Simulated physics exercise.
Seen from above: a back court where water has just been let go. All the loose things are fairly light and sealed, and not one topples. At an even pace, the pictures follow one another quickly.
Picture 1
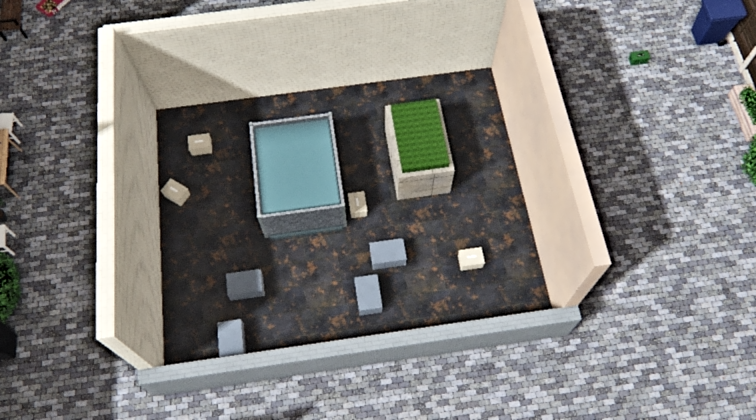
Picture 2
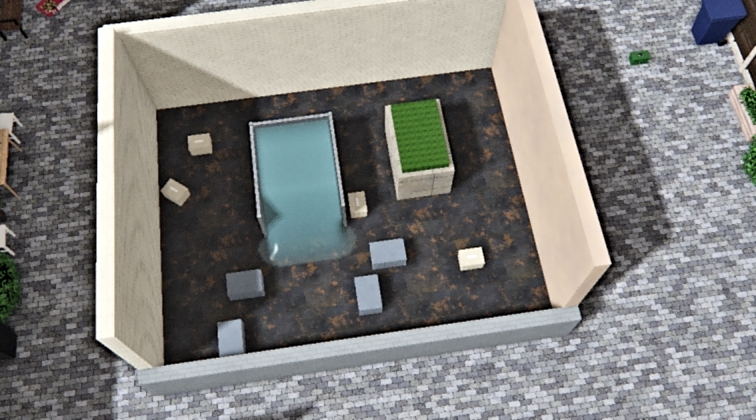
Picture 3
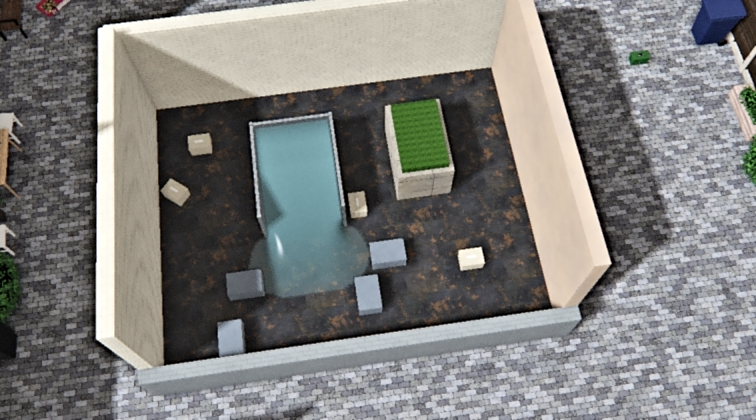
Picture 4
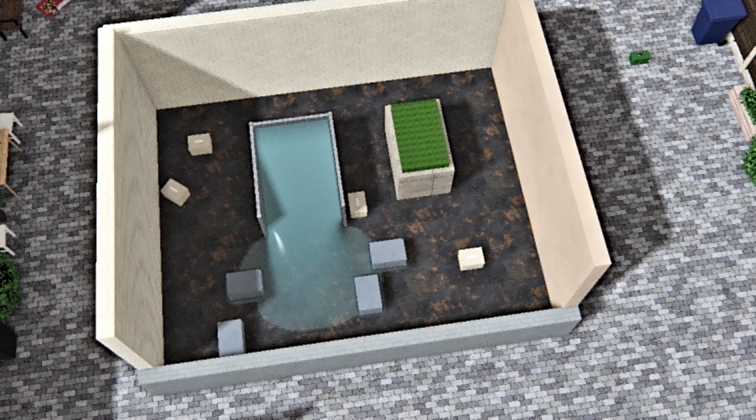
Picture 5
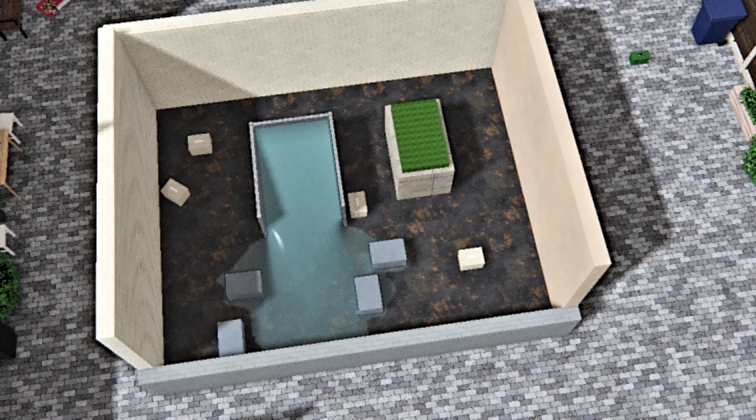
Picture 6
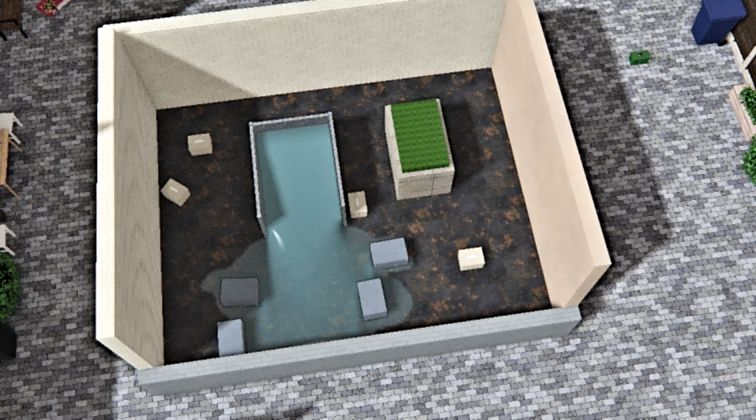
Water pouring from an open-ended tank across a dark walled courtyard floor, spreading around grey blocks and slightly shifting a few.
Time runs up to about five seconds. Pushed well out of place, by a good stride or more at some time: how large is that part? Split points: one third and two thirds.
Band: Two thirds or more.
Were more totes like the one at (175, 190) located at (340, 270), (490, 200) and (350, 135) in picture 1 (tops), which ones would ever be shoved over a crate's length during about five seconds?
Each in turn: Pushed clear, pushed clear, stays in place.
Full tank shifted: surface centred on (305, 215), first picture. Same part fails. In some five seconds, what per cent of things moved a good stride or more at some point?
Some 60 per cent, I'd say.
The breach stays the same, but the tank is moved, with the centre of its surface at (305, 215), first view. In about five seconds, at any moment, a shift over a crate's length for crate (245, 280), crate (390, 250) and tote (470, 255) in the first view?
Lab note - in sequence: Less than that; less than that; displaced that much.
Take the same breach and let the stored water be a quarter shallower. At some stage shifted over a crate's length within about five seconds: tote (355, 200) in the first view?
For that one: No.
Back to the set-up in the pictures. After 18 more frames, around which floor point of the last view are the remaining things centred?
(324, 188).
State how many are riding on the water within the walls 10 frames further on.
Total: 1.
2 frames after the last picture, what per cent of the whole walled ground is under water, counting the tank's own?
I'd put it at some 30 per cent.
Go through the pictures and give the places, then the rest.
The first frame shows a crate at (244, 282) rests on the ground; a crate at (368, 292), on the bottom; 0 of 8 have shifted.
The second frame shows a crate at (244, 282) rests on the ground; a crate at (368, 292), on the bottom; 0 of 8 have shifted.
The third frame shows a crate at (244, 282) rests on the ground; a crate at (368, 292) rests on the ground; 0 of 8 have shifted.
The fourth frame shows a crate at (244, 282), on the bottom; a crate at (368, 292) rests on the ground; 0 of 8 have shifted.
The fifth frame shows a crate at (243, 283), on the bottom; a crate at (368, 292), on the bottom; 0 of 8 have shifted.
The sixth frame shows a crate at (239, 289) rests on the ground, close to its start; a crate at (372, 297), on the bottom, close to its start; 2 of 8 have shifted.
A moment on, 2 of 8 are well off their spots; 1 afloat.
Next, 4 of 8 are well off their spots; 1 afloat.
Later, 6 of 8 are well off their spots; 2 afloat.
In the end, 7 of 8 are well off their spots, and 7 have been at some point; 4 afloat.
